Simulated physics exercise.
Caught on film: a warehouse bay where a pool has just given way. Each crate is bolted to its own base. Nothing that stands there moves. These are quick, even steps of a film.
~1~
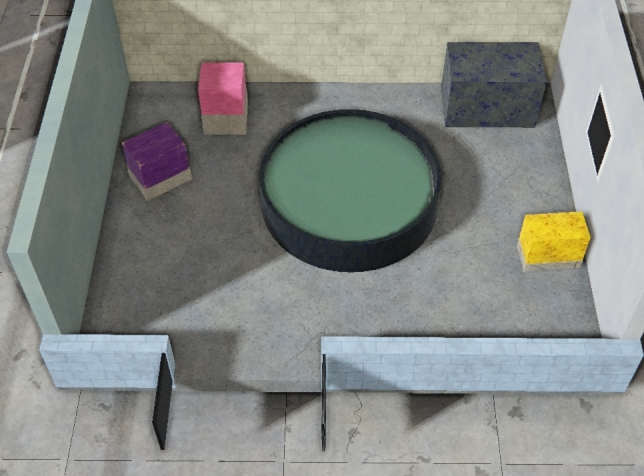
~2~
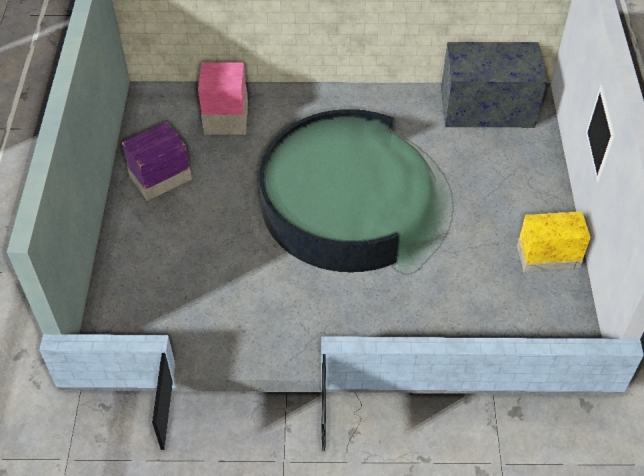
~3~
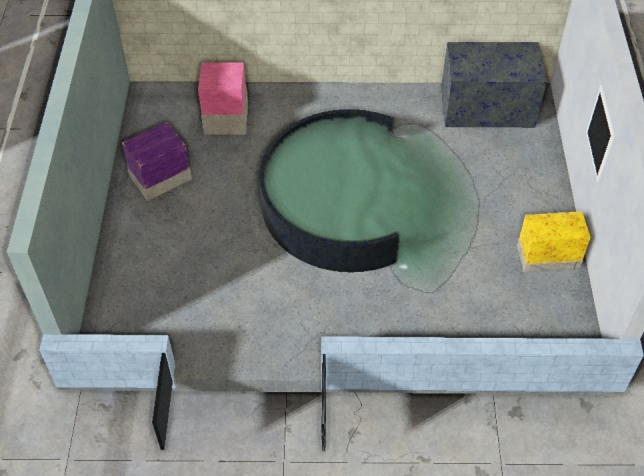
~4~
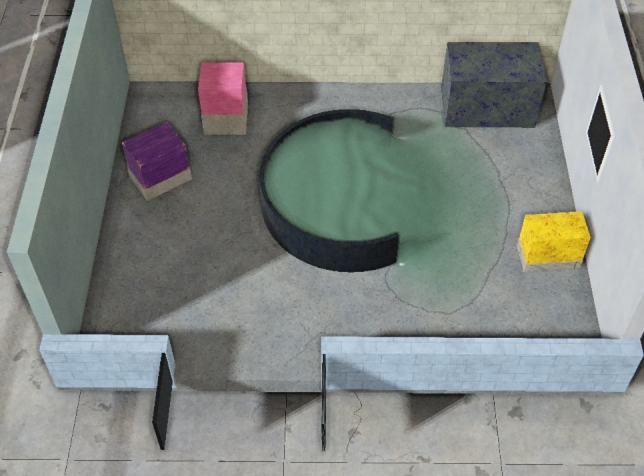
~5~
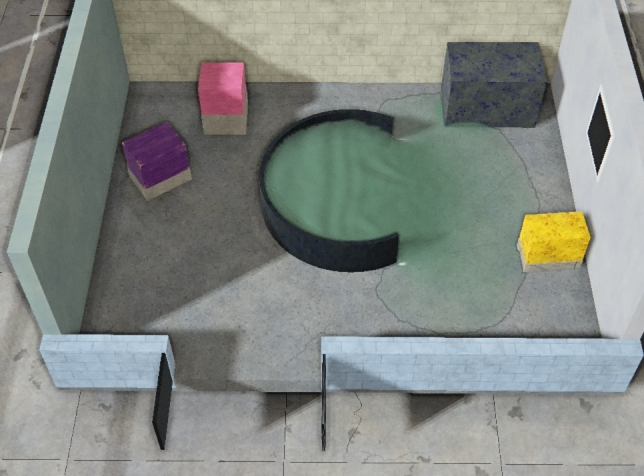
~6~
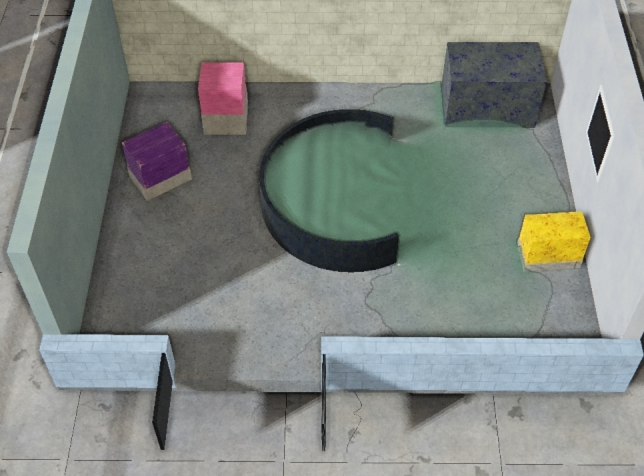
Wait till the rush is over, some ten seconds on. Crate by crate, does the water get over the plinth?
One by one: The purple crate stays dry; the pink crate stays dry; the yellow crate gets wet.
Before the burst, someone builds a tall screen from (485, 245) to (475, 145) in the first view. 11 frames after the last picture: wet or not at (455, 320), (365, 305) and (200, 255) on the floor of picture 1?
As listed: Wet, clear, free of water.
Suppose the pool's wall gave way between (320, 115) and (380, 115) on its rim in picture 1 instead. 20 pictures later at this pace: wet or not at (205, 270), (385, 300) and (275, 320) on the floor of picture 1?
In that order: Not flooded, free of water, free of water.
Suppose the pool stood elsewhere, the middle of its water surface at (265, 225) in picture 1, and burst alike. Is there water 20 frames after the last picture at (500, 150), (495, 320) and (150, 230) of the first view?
In turn: Awash, under water, free of water.
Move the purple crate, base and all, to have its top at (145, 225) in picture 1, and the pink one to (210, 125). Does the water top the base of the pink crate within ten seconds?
The pink one remains dry.
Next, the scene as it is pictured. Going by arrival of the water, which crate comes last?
That is the purple-painted one.
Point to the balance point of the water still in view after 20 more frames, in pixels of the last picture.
Around (468, 207).
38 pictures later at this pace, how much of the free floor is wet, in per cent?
About 90 per cent.
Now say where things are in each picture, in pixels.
The round pool at (350, 177) is whole and still, in the first picture.
The front is at (403, 270), out from the gap at (434, 195), in the second picture.
The front is at (410, 127), out from the gap at (434, 195), in the third picture.
The front is at (420, 112), out from the gap at (434, 197), in the fourth picture.
The front is at (440, 97), out from the gap at (434, 197), in the fifth picture.
Water pours out at (434, 197) and has run to (522, 337), in the sixth picture.
A moment on, water covers 35 % of the floor; the purple crate not reached, the pink crate not reached, the yellow crate water round its plinth.
Next, water covers 40 % of the floor; the purple crate not reached, the pink crate not reached, the yellow crate water round its plinth.
Then, water covers 50 % of the floor; the purple crate not reached, the pink crate water round its plinth, the yellow crate water round its plinth.
Later, water covers 90 % of the floor; the purple crate water round its plinth, the pink crate water round its plinth, the yellow crate water round its plinth.
In the end, water covers 100 % of the floor; the purple crate stayed above the water, the pink crate stayed above the water, the yellow crate was topped.
